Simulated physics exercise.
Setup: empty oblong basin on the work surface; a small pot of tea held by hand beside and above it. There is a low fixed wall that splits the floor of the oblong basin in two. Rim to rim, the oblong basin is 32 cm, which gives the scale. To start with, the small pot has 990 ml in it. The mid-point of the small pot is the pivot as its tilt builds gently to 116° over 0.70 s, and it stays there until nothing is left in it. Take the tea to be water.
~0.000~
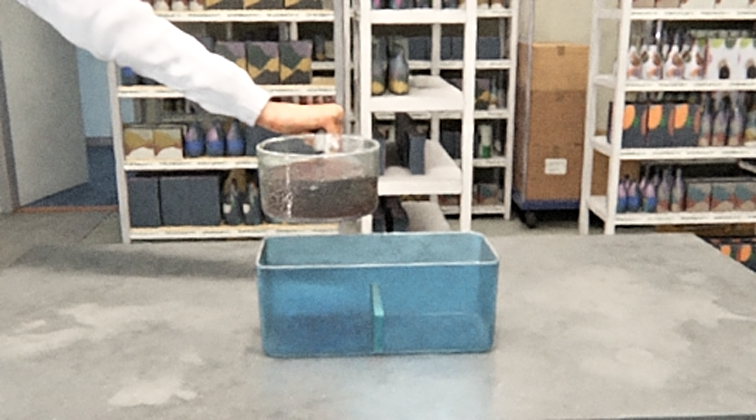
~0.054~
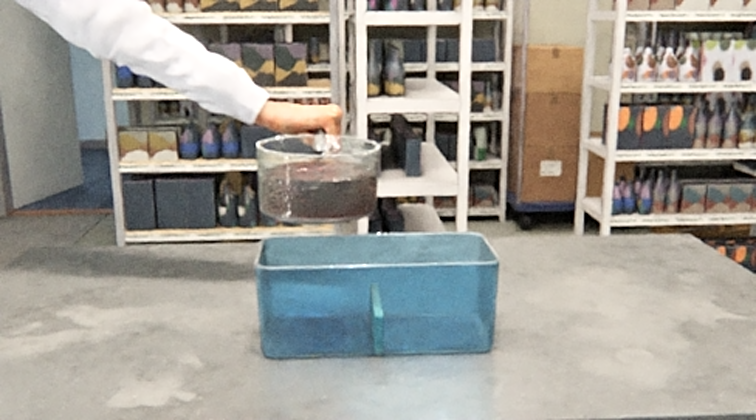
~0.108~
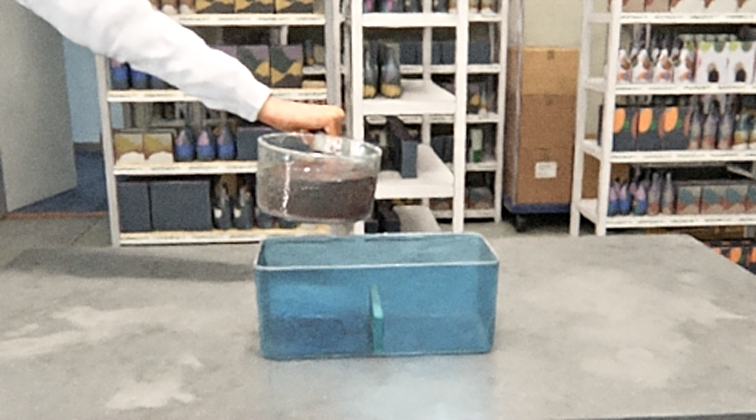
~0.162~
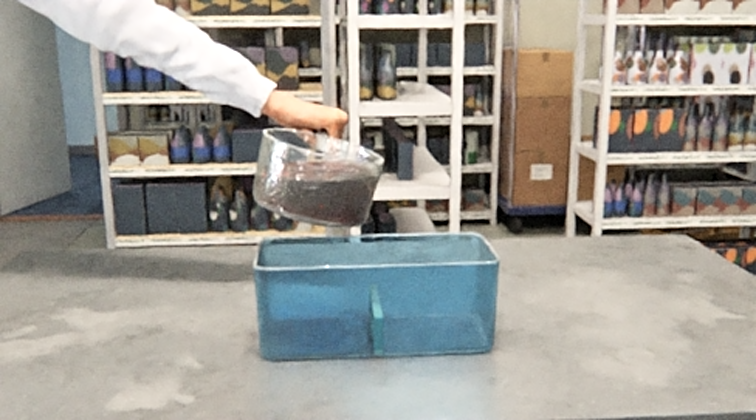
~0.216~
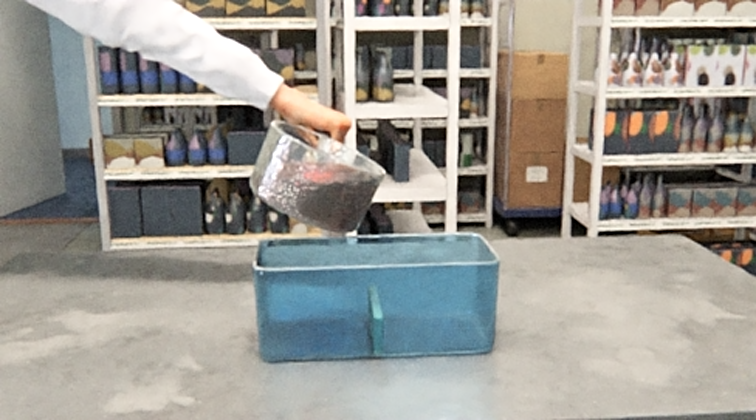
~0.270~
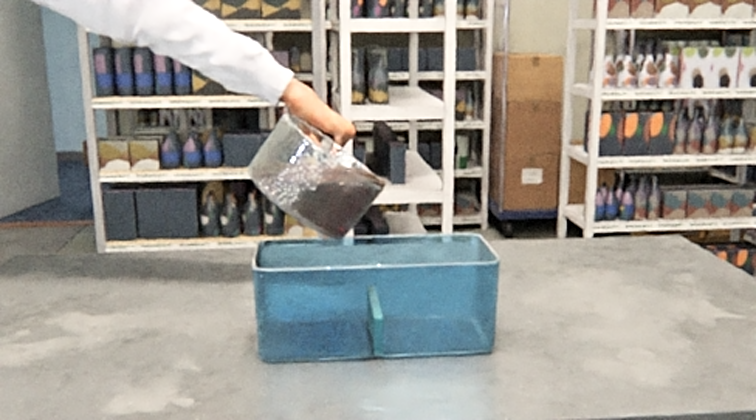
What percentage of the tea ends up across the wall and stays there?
About 59 per cent.
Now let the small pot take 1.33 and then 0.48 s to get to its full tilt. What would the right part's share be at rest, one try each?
85 then 55 %.
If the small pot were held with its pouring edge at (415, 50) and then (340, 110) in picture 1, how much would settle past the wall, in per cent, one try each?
Try 1: Approx. 75 %; try 2: Approx. 40 %.
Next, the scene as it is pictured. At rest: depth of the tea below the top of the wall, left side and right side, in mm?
It's around 32 mm on the left side and around 22 mm on the right side.
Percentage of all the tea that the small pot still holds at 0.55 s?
28 %.
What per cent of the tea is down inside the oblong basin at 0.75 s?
86 %, more or less.
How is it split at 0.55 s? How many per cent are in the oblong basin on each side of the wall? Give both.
Left roughly 2, right roughly 48.
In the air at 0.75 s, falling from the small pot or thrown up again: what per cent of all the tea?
Some 10 per cent.
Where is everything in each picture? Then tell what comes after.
In the first frame, tilt 0°; pouring edge (378, 146); surface from (262, 171) to (376, 170); the oblong basin's rim runs from (260, 252) to (491, 248); the wall's top is at (377, 299).
In the second frame, tilt 2°; pouring edge (379, 147); surface from (262, 172) to (375, 170).
In the third frame, tilt 7°; pouring edge (380, 153); surface from (260, 170) to (375, 172).
In the fourth frame, tilt 15°; pouring edge (383, 161); surface from (259, 170) to (376, 173).
In the fifth frame, tilt 25°; pouring edge (384, 173); surface from (256, 170) to (379, 175).
In the sixth frame, tilt 38°; pouring edge (382, 188); surface from (253, 166) to (380, 178).
By 0.55 s the tilt is 103° and 27 per cent is still to pour, 2 is left of the wall and 48 right of it.
By 0.75 s the tilt is 116° and 4 per cent is still to pour, 22 is left of the wall and 64 right of it.
By 0.97 s the tilt is 116° and 0 per cent is still to pour, 37 is left of the wall and 63 right of it.
By 1.20 s the tilt is 116° and 0 per cent is still to pour, 39 is left of the wall and 60 right of it.
At rest 40 per cent lies left of the wall, 59 right of it and 1 outside.
